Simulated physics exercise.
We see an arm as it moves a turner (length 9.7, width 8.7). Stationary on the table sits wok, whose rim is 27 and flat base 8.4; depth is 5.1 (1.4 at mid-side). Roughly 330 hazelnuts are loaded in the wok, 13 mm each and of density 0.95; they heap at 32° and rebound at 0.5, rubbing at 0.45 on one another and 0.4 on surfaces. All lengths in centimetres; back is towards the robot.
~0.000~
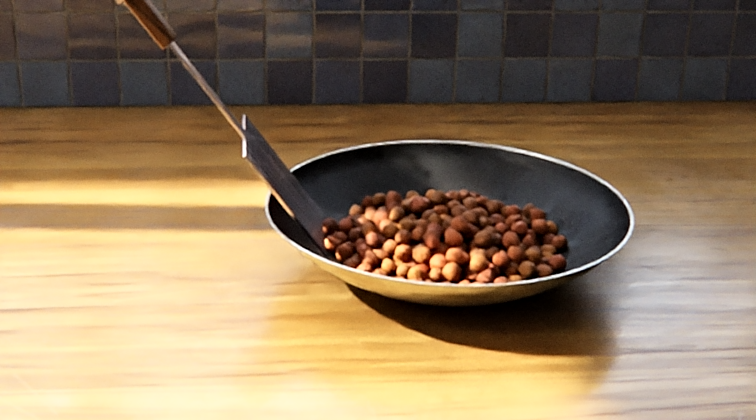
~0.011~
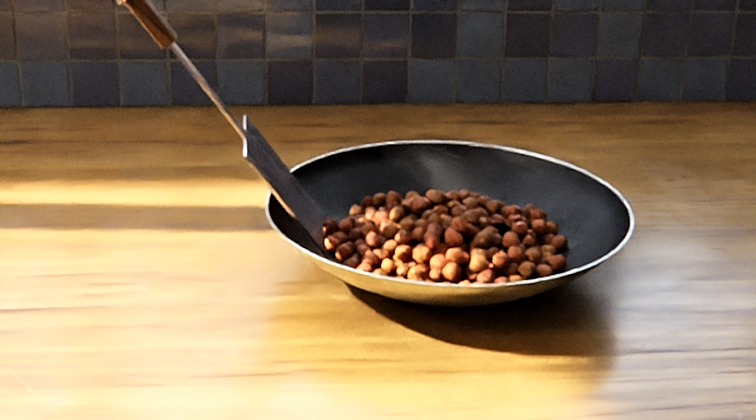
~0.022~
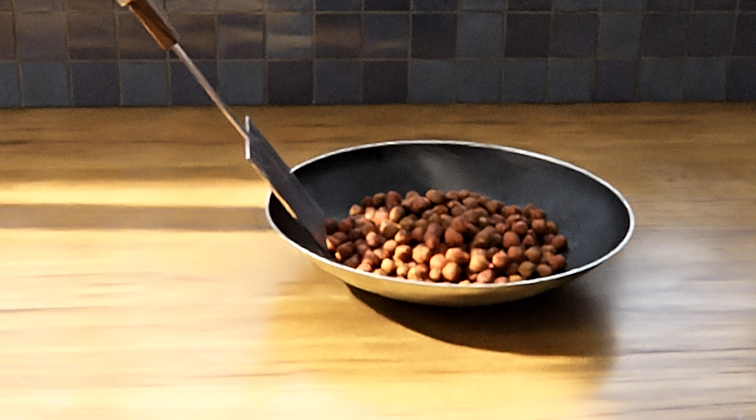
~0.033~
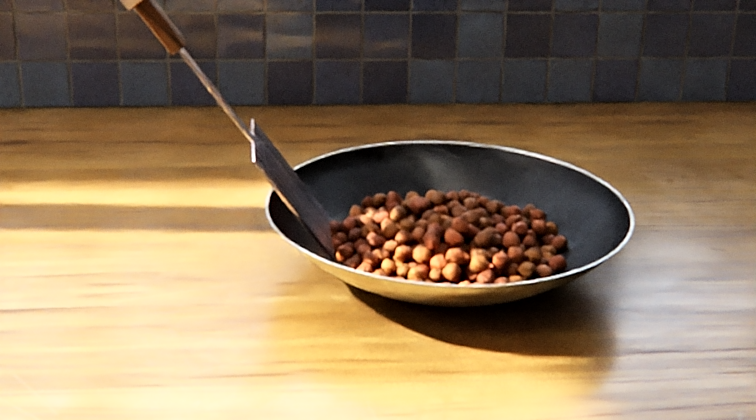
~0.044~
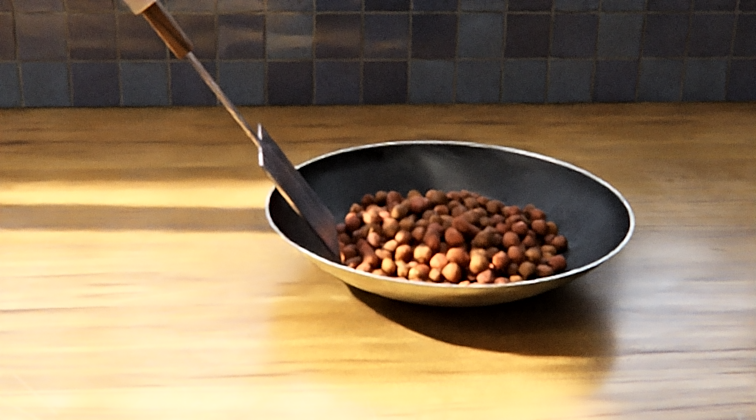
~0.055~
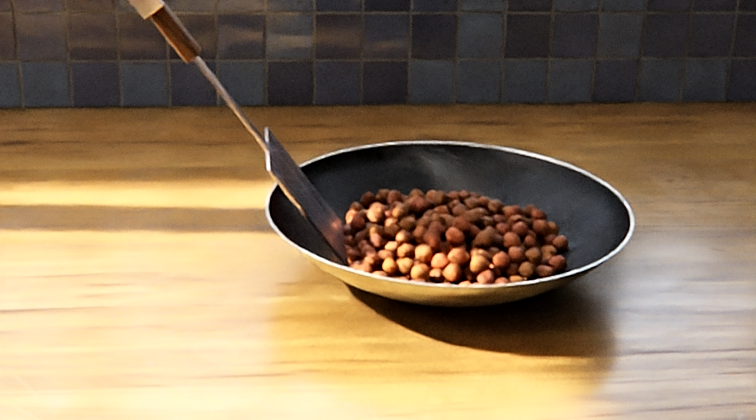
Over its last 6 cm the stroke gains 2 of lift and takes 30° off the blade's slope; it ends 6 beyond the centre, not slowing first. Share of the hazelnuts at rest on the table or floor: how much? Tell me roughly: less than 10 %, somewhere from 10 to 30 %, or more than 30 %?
Less than 10 %.
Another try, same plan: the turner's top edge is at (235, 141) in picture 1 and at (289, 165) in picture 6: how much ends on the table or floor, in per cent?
I'd put it at roughly 30 per cent.
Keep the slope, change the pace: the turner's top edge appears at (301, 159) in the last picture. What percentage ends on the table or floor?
Near 30 in a hundred.
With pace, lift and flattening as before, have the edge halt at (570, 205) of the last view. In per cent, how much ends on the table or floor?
Roughly 25 per cent.
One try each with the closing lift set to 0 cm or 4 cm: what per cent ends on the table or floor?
You'd get some 5 per cent with the first setting and some 0 per cent with the second.
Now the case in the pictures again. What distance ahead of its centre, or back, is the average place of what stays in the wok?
Offset: About 5.0 cm, ahead.
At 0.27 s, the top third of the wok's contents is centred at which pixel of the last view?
Near pixel (552, 211).
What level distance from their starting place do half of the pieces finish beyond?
About 6 centimetres.
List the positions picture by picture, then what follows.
The first picture shows turner top edge at (244, 134), sloping 54°; upper third of the load around (452, 230), from x 330 to 560, top at y 200; 326 in the wok.
The second picture shows turner top edge at (244, 135), sloping 54°; upper third of the load around (452, 231), from x 330 to 560, top at y 200.
The third picture shows turner top edge at (247, 136), sloping 54°; upper third of the load around (452, 231), from x 330 to 560, top at y 200.
The fourth picture shows turner top edge at (253, 140), sloping 54°; upper third of the load around (453, 232), from x 335 to 560, top at y 200.
The fifth picture shows turner top edge at (260, 144), sloping 54°; upper third of the load around (453, 231), from x 340 to 560, top at y 200.
The sixth picture shows turner top edge at (267, 148), sloping 54°; upper third of the load around (453, 231), from x 345 to 560, top at y 195; 326 in the wok.
After 0.16 s, sloping 54°, highest piece 5 above the table; 326 in the wok.
After 0.27 s, sloping 42°, highest piece 6 above the table; 326 in the wok.
After 0.53 s, sloping 24°, highest piece 6 above the table; 311 in the wok, 15 on the table or floor.
After 1.58 s, sloping 24°, highest piece 6 above the table; 310 in the wok, 16 on the table or floor.
At rest, 310 in the wok, 16 on the table or floor. That is 5 % on the table or floor.
